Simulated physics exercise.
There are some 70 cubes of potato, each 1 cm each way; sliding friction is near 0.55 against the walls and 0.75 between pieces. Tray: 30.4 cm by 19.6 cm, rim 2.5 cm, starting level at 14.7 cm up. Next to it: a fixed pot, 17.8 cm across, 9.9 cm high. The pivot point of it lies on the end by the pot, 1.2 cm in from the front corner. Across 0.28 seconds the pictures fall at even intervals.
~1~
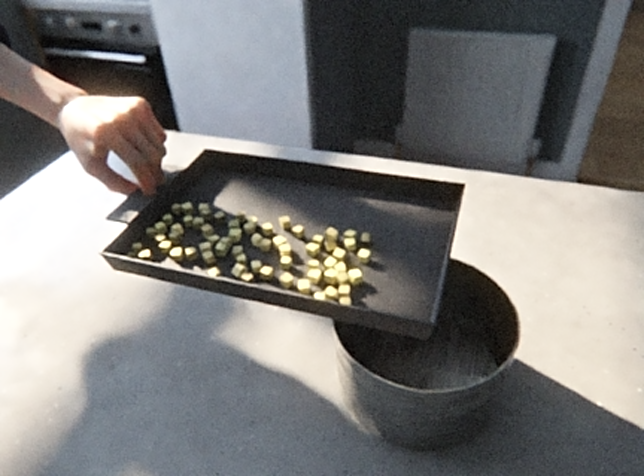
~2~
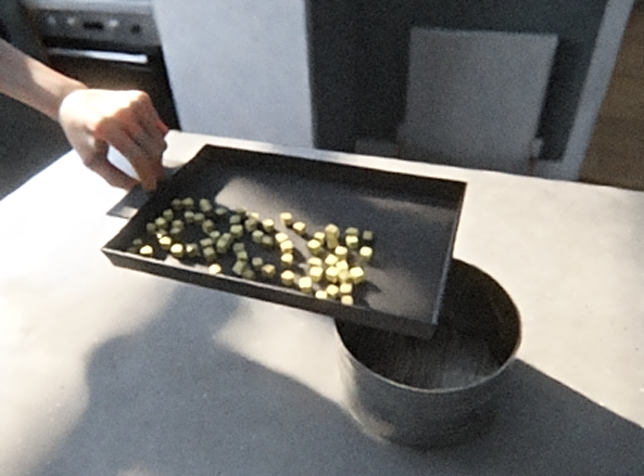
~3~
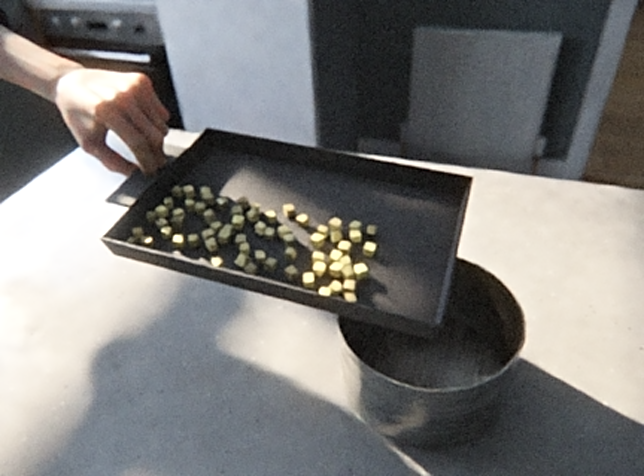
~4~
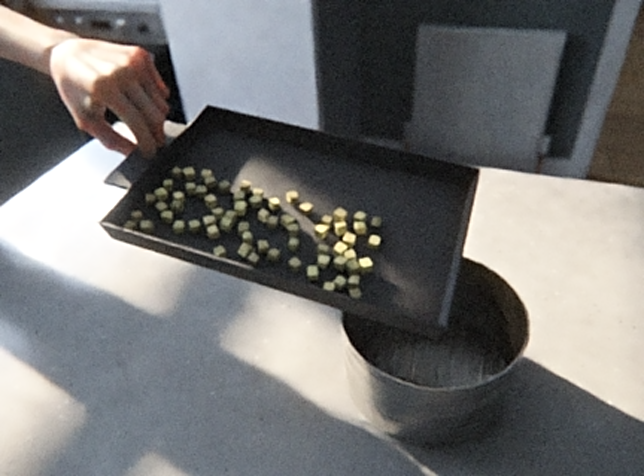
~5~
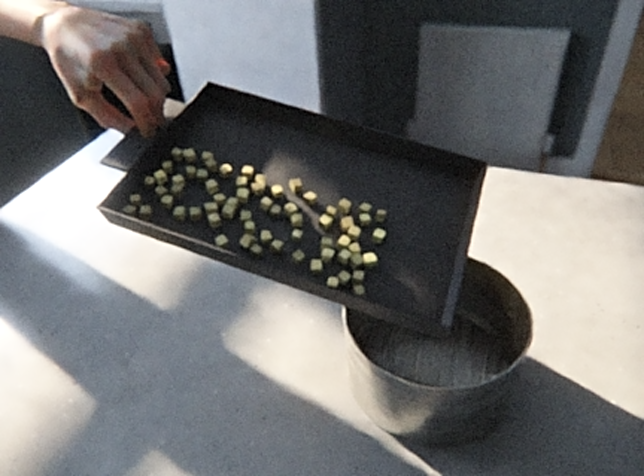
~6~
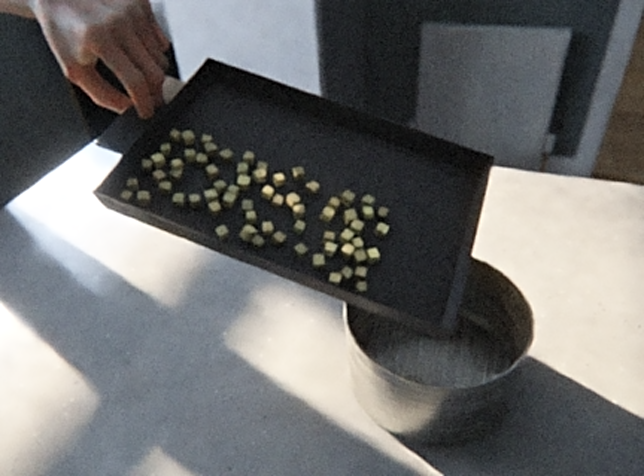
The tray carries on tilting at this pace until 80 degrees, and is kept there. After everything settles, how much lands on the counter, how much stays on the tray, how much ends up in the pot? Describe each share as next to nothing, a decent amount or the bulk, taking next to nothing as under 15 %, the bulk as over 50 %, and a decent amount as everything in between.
Counter - the bulk; tray - a decent amount; pot - next to nothing.
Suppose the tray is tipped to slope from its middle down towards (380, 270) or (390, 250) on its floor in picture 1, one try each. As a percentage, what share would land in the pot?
Roughly 10 % for the first direction, roughly 20 % for the second.
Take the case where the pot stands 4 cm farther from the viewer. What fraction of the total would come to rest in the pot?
With that change it comes to something like 0 in a hundred.
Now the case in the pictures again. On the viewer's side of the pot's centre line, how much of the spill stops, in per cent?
Estimate: Close to 100 per cent of the pieces.
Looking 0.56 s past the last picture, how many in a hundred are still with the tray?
It works out to near 90 per cent of the load.
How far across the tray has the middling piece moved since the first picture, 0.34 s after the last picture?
By then it sits near 4 cm from where it began.
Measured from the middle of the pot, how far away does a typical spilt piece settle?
Some 20 cm, give or take.
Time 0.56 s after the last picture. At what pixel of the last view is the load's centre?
Roughly pixel (418, 306).
Then, 0.34 s after the last picture, tilt 49 degrees; the tray holds 100 %, the pot 0 %.
Then, 0.56 s after the last picture, tilt 69 degrees; the tray holds 90 %, the pot 0 %.
Then, 0.90 s after the last picture, tilt 80 degrees; the tray holds 55 %, the pot 0 %.
In the end, counter 70 %, tray 30 %, pot 0 %.
